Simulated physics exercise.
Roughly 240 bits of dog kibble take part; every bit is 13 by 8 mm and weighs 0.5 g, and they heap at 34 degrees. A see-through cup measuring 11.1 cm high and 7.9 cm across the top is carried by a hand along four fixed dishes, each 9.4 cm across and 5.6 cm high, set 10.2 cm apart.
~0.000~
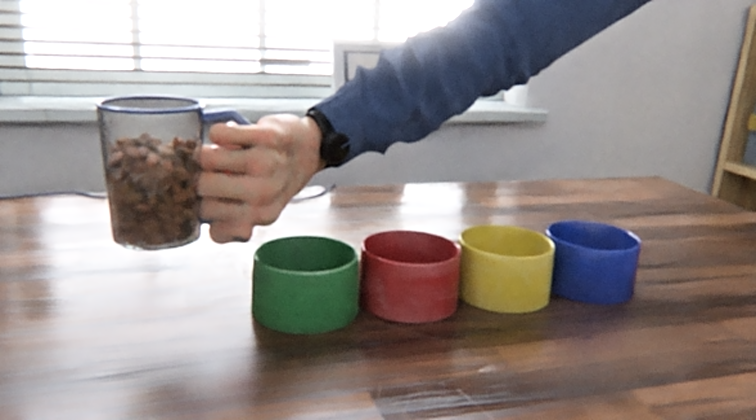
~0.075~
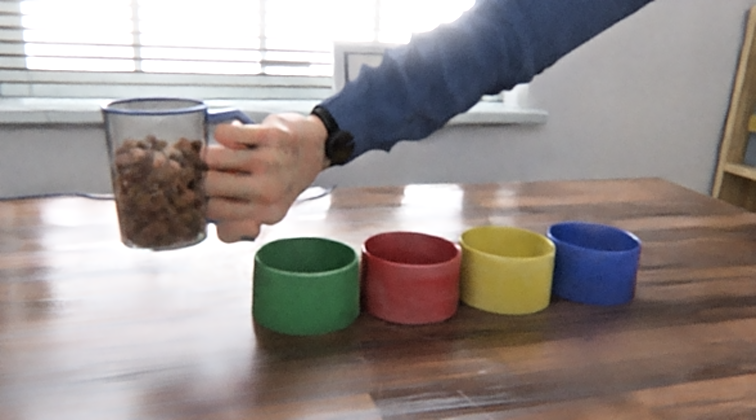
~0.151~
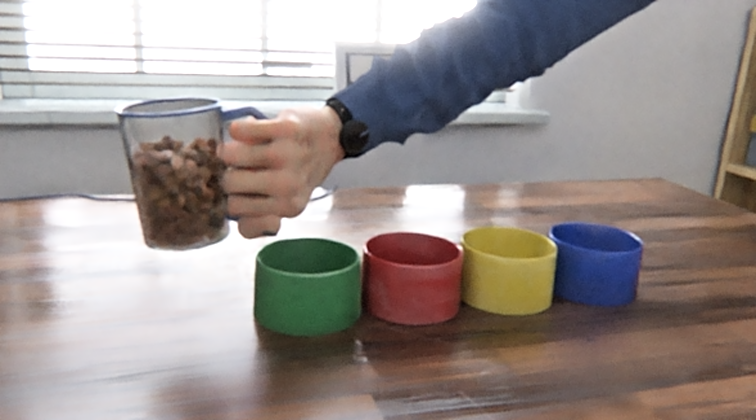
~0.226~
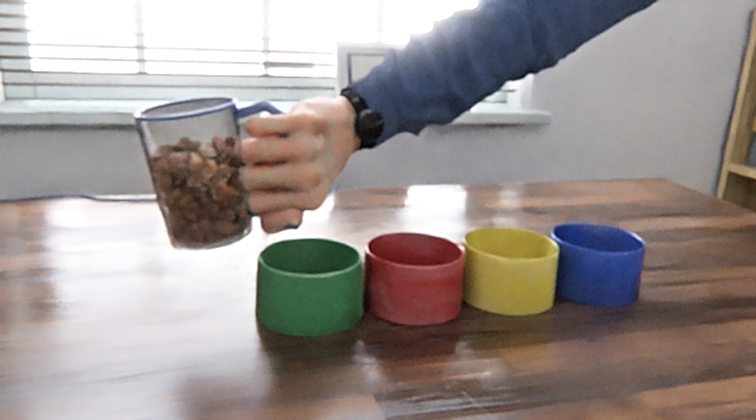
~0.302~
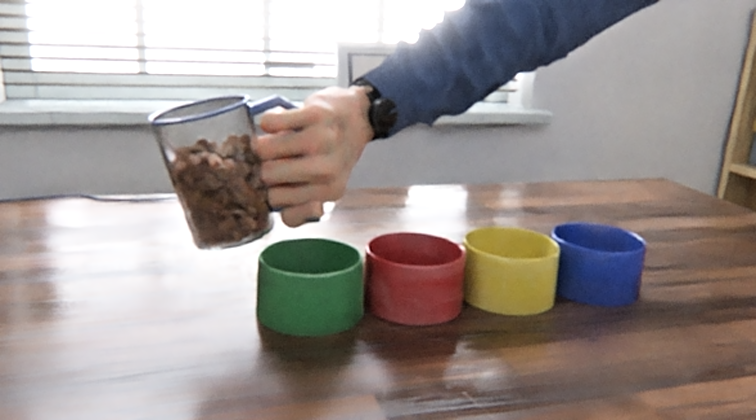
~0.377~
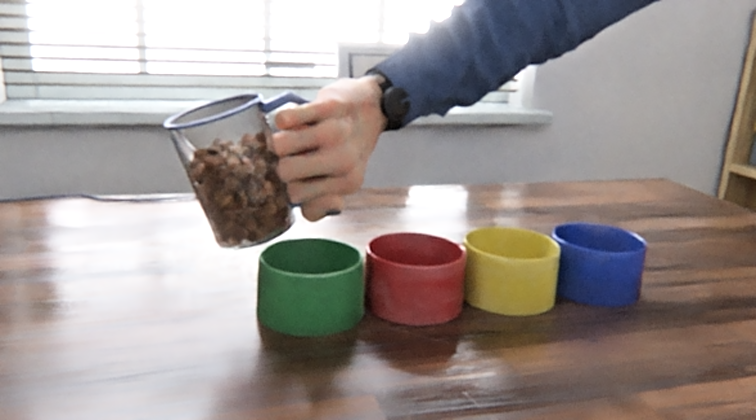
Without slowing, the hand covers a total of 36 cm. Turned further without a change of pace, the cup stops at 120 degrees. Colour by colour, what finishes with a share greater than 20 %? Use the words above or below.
Red - below; blue - below; green - below; yellow - above; counter - below.
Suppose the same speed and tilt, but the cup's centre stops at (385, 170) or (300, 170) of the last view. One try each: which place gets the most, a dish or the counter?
Try 1 - green; try 2 - counter.
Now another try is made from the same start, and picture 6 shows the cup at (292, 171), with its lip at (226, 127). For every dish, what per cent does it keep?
Per cent kept: Red 0, blue 0, green 0, yellow 90.
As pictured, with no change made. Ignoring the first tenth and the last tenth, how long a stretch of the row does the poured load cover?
I'd put it near 5 cm.
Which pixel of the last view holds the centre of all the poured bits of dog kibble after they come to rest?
Somewhere near (501, 268) in the last picture.
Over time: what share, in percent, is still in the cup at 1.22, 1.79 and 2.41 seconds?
Close to 100, 100 and 30 per cent respectively.
Then, at 1.22 s, tilt 65 degrees; cup holds 100 %.
After 1.79 s, tilt 97 degrees; cup holds 100 %.
After 2.41 s, tilt 120 degrees; cup holds 30 %, yellow 65 %.
At rest (3.5 s), red 0 %, blue 0 %, green 0 %, yellow 95 %, counter 5 %.
